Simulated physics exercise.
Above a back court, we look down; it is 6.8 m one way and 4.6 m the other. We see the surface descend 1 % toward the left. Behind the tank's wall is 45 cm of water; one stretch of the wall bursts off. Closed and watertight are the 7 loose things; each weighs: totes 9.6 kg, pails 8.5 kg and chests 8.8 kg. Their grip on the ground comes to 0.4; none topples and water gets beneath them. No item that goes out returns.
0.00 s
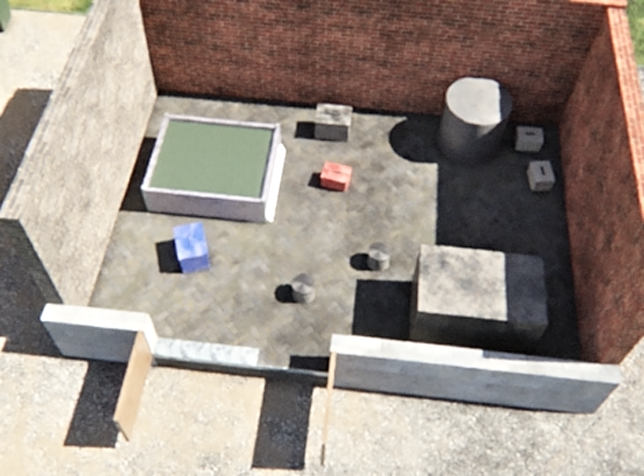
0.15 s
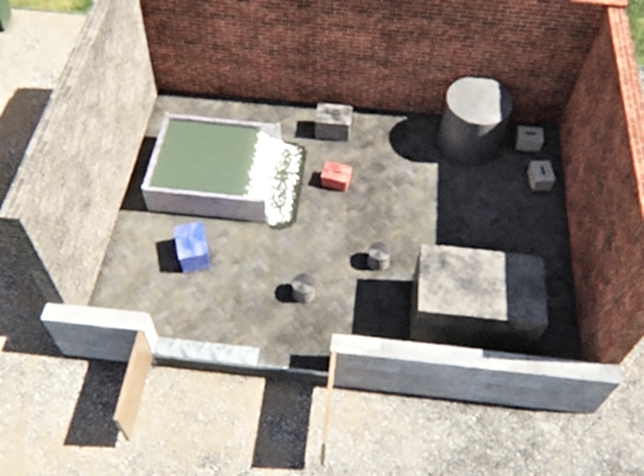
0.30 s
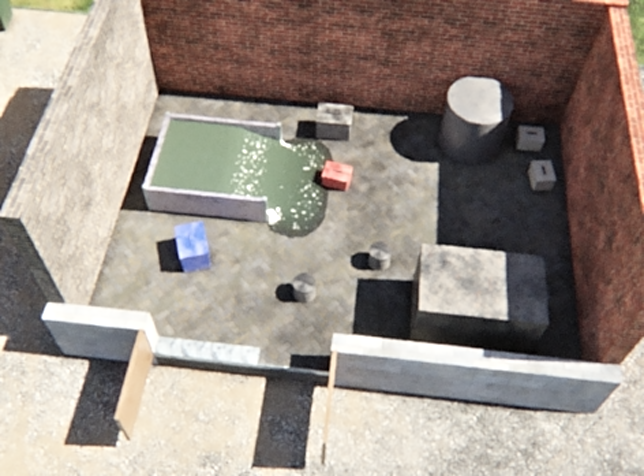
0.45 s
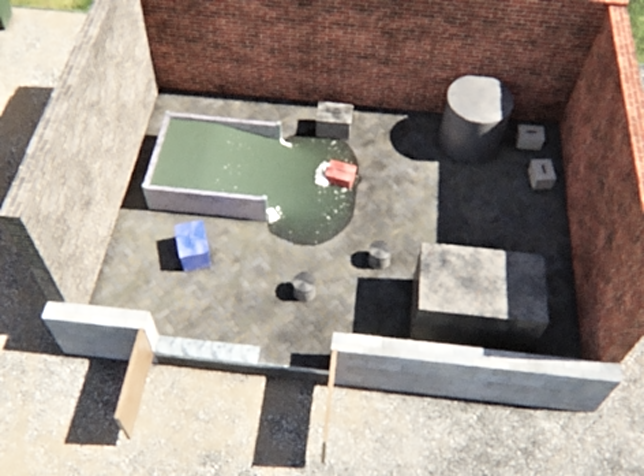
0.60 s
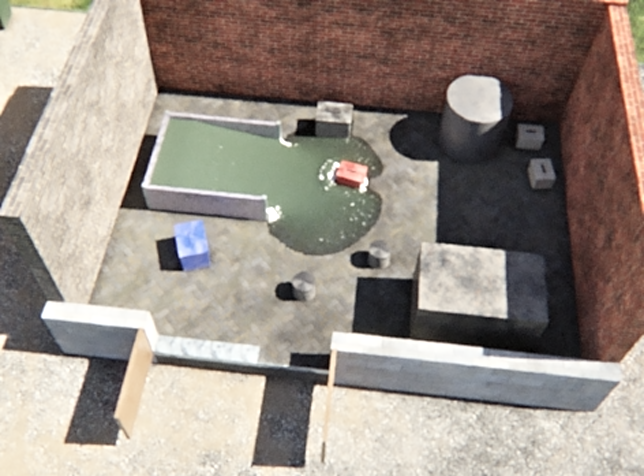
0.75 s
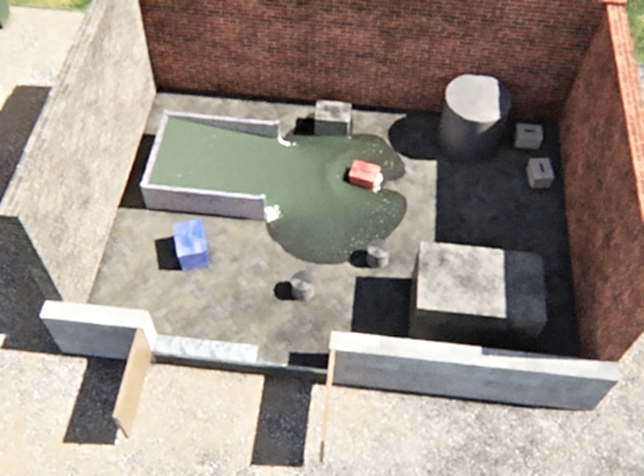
Green water pouring from a walled tank across a brick-walled courtyard floor, spreading around a red box and nudging it slightly right.
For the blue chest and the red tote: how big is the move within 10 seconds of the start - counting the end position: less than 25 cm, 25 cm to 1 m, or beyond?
Result: The blue chest remains where it was; the red tote ends up well away.
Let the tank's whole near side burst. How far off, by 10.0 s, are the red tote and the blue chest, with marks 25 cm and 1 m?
Under that change the red tote would sit tight and the blue chest would be borne far.
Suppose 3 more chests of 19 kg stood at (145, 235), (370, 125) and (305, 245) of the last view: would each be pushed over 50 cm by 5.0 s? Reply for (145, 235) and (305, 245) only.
Taking them in order, they end up smaller and smaller.
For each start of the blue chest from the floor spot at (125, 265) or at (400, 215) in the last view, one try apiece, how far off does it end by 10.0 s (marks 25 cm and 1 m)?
In turn: It holds its place; it ends far away.
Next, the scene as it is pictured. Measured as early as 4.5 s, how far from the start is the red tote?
300 cm or so by then.
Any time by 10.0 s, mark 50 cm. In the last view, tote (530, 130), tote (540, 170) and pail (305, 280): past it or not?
Results in listed order: Falls short / exceeds / falls short.
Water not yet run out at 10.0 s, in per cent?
96 % or so.
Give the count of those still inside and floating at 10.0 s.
Then: 1.
After 2.0 s the blue chest is near (190, 238), 0.0 m from its start, aground; the red tote is near (465, 168), 2.0 m from its start, aground; 0 of 7 are out; 0 afloat.
After 4.5 s the blue chest is near (190, 238), 0.0 m from its start, aground; the red tote is near (537, 172), 3.1 m from its start, afloat; 0 of 7 are out; 2 afloat.
After 7.0 s the blue chest is near (190, 238), 0.0 m from its start, aground; the red tote is near (526, 163), 2.9 m from its start, afloat; 0 of 7 are out; 3 afloat.
After 10.0 s the blue chest is near (186, 238), 0.1 m from its start, aground; the red tote is near (494, 165), 2.4 m from its start, aground; 0 of 7 are out; 1 afloat.
